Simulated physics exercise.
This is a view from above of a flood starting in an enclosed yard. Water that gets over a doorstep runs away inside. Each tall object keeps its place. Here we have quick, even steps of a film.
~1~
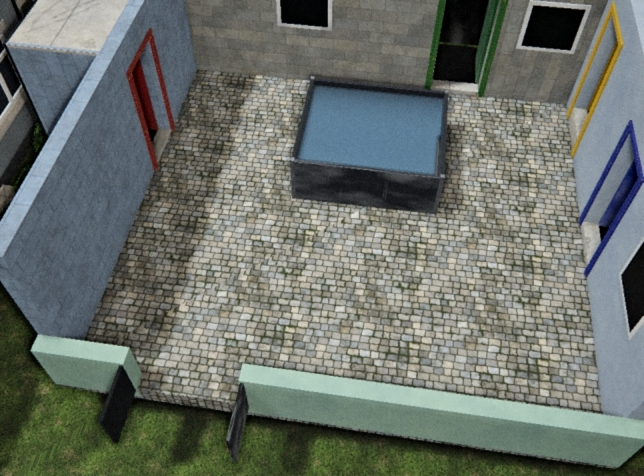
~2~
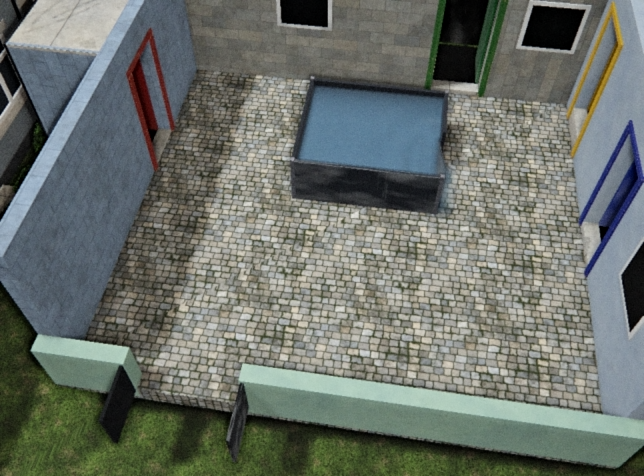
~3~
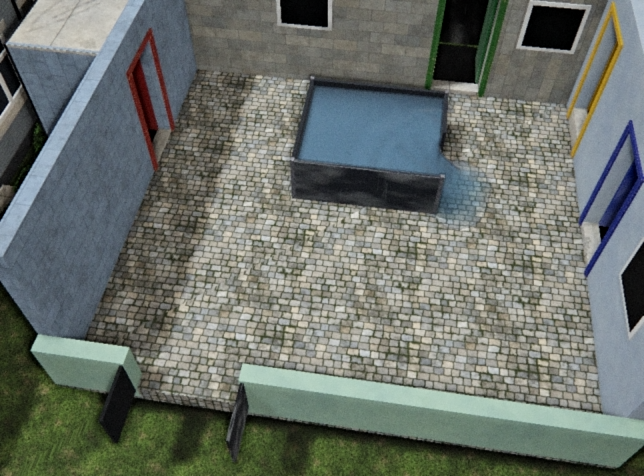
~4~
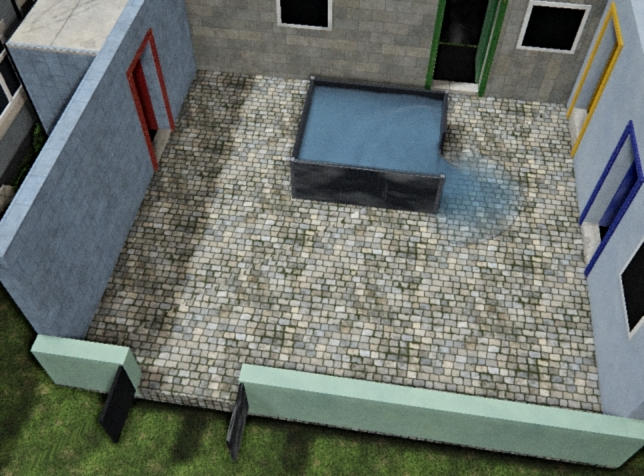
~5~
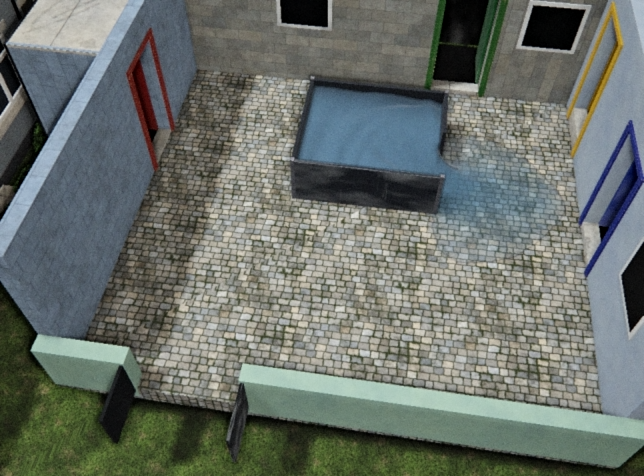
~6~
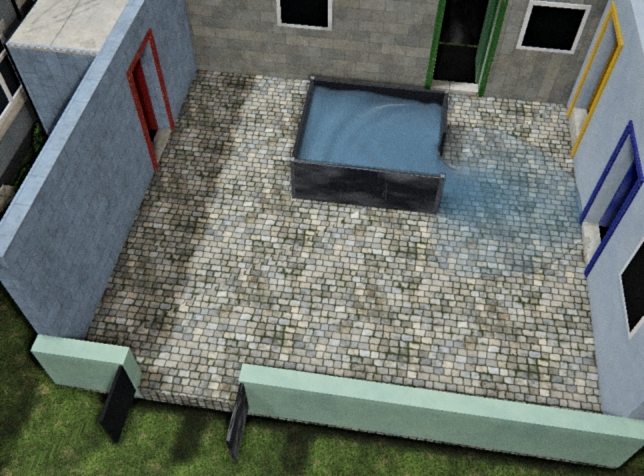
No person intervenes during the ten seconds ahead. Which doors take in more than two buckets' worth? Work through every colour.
The red door does not; the green door does not; the blue door does; the yellow door does not.
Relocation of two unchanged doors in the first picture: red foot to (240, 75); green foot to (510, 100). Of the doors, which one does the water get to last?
The last to get wet is the red-painted one.
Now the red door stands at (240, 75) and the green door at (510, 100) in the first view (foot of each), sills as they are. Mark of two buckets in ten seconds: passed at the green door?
The green one tops the limit, as far as I can tell.
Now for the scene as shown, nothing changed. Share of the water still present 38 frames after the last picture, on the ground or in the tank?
I'd say roughly 90 percent.
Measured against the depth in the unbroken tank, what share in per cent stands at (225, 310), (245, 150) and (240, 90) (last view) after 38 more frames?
4, 0 and 6 per cent, roughly.
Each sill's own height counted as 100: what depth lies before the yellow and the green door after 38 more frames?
The first sits near 40 in a hundred and the second near 80 in a hundred.
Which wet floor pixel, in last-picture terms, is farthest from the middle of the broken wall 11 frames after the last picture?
Best guess: Near (603, 437).
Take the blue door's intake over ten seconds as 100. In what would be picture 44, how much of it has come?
Result: 100 % of the ten-second total.
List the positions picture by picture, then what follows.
Still water in the tank at (373, 128), in the first frame.
Water pours out at (436, 179) and has run to (438, 216), in the second frame.
Water pours out at (436, 180) and has run to (485, 181), in the third frame.
Water pours out at (436, 181) and has run to (518, 190), in the fourth frame.
The front is at (559, 210), out from the gap at (436, 181), in the fifth frame.
The front is at (580, 235), out from the gap at (436, 180), in the sixth frame.
A moment on, water covers 20 % of the floor; the red door not reached, the green door not reached, the blue door over two buckets in, the yellow door wet at the sill, nothing in.
Next, water covers 25 % of the floor; the red door not reached, the green door wet at the sill, nothing in, the blue door far over two buckets in, the yellow door wet at the sill, nothing in.
Then, water covers 40 % of the floor; the red door not reached, the green door wet at the sill, nothing in, the blue door far over two buckets in, the yellow door wet at the sill, nothing in.
Later, water covers 80 % of the floor; the red door wet at the sill, nothing in, the green door wet at the sill, nothing in, the blue door far over two buckets in, the yellow door wet at the sill, nothing in.
In the end, water covers 95 % of the floor; the red door under two buckets in, the green door wet at the sill, nothing in, the blue door far over two buckets in, the yellow door wet at the sill, nothing in.
